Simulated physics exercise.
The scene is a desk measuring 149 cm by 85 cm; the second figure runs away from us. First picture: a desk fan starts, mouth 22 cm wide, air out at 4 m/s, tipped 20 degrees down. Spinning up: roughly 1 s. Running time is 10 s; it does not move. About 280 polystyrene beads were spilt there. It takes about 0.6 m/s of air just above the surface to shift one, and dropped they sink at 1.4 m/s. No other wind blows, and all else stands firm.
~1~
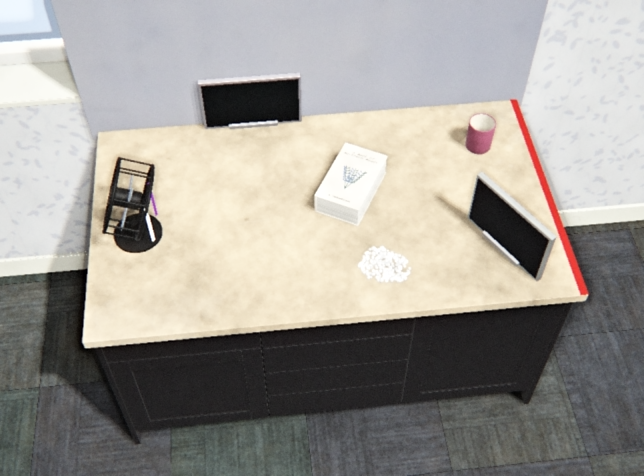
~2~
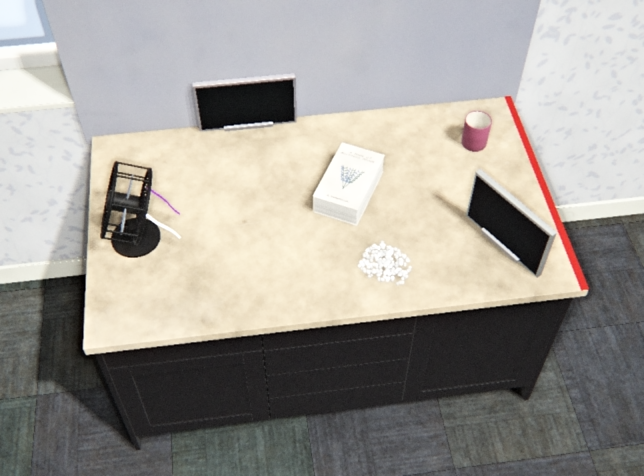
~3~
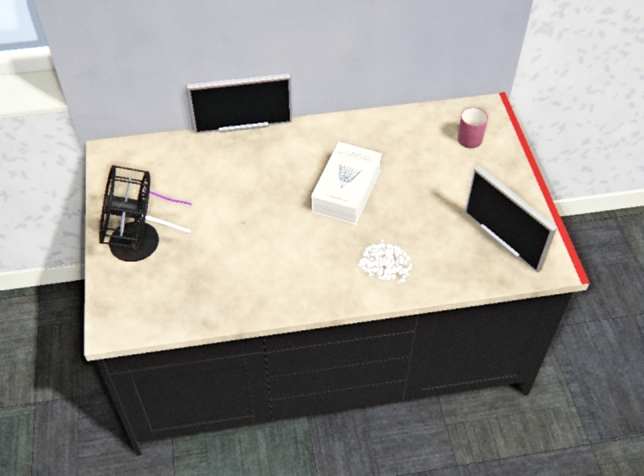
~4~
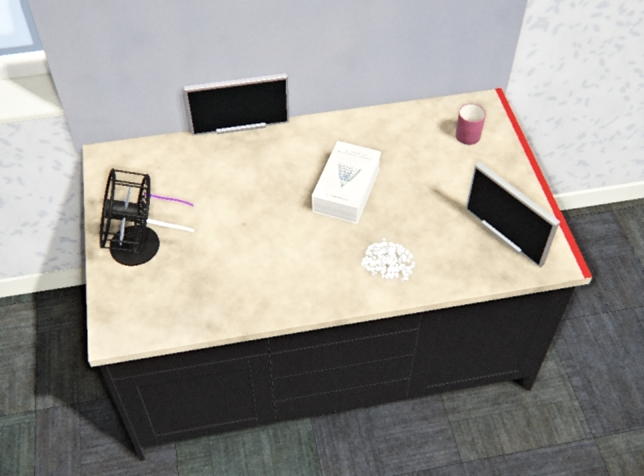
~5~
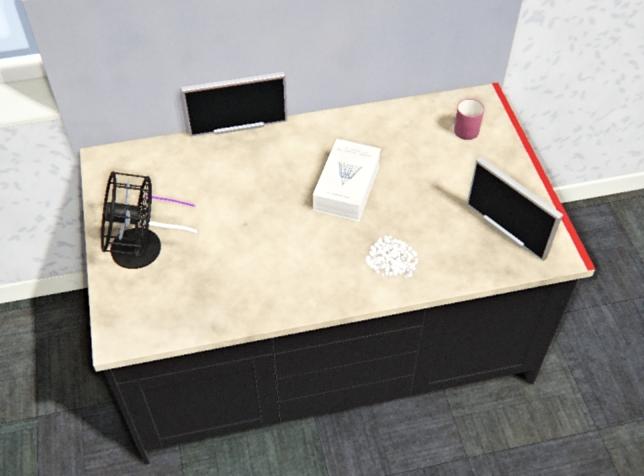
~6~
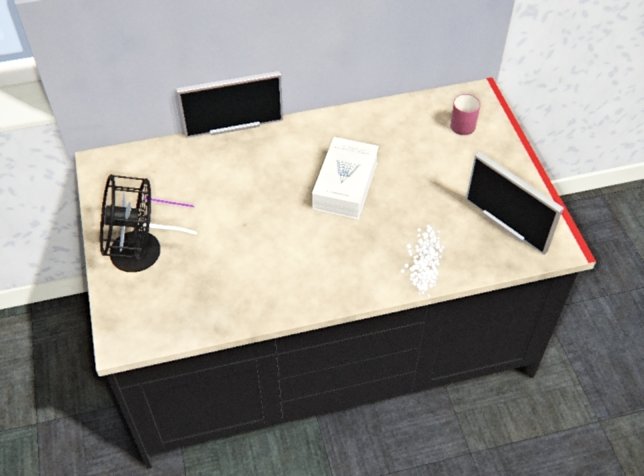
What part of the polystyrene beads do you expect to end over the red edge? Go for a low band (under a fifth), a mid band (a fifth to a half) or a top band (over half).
The low band fits.
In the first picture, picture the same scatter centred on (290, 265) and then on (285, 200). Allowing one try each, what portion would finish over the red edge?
Taking the two spots in order, I'd say around 0 percent and then 80 percent.
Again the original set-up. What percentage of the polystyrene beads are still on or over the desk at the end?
My guess is near 0 per cent.
Then, 1.0 s after the last picture, 0 % are over the red edge; 98 % have settled or left.
Then, 2.2 s after the last picture, 1 % are over the red edge; 99 % have settled or left.
Then, 4.6 s after the last picture, 1 % are over the red edge; 100 % have settled or left.
Then, 9.1 s after the last picture, at the end, 2 % are over the red edge.
